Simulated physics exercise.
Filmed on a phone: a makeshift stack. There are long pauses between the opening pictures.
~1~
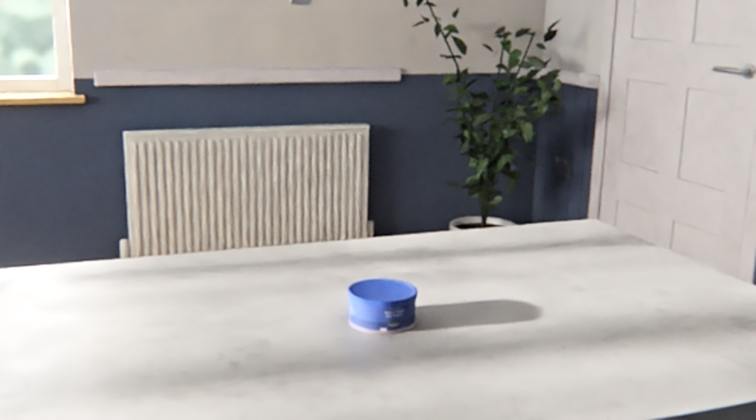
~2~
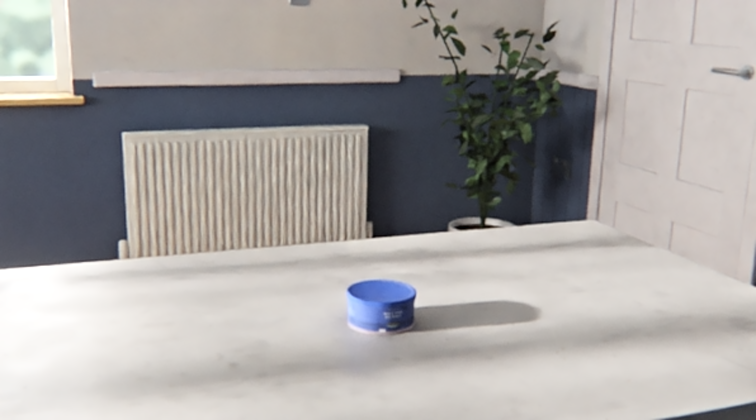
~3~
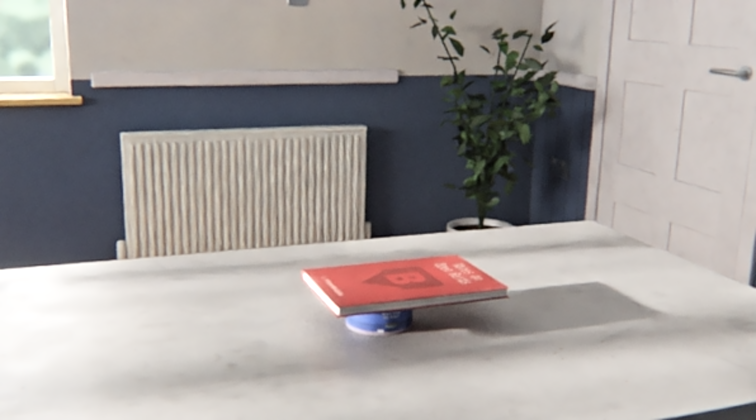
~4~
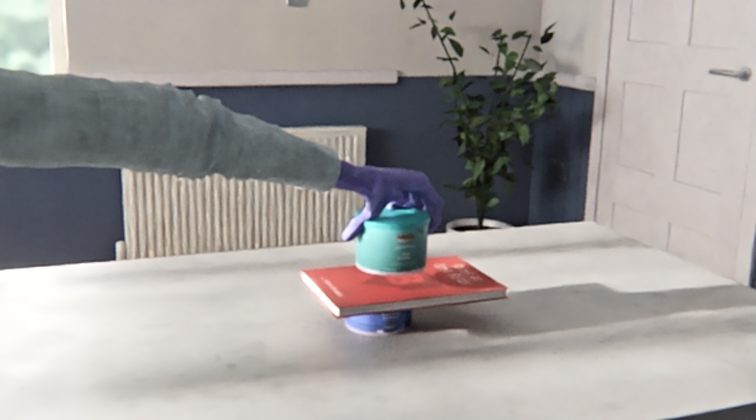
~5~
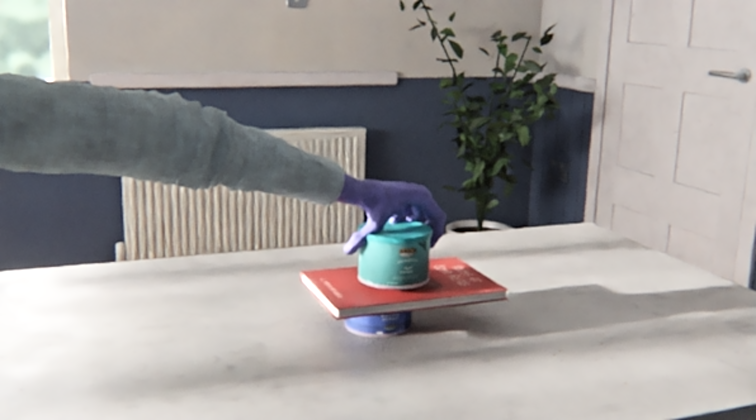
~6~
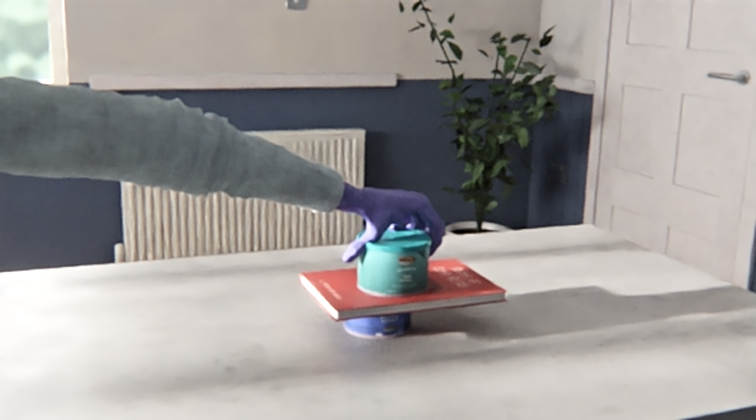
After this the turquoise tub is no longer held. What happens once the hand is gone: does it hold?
Here the stack keeps its balance.
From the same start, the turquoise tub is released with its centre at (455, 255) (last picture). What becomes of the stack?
Then it loses its balance.
Then, 0.30 s later than the last frame, all is still.
Then, 1.00 s later than the last frame, turquoise tub resting near (393, 262).
When it is over, all 3 as before. End places, in pixels of the last picture, turquoise tub near (393, 262). The stack holds.
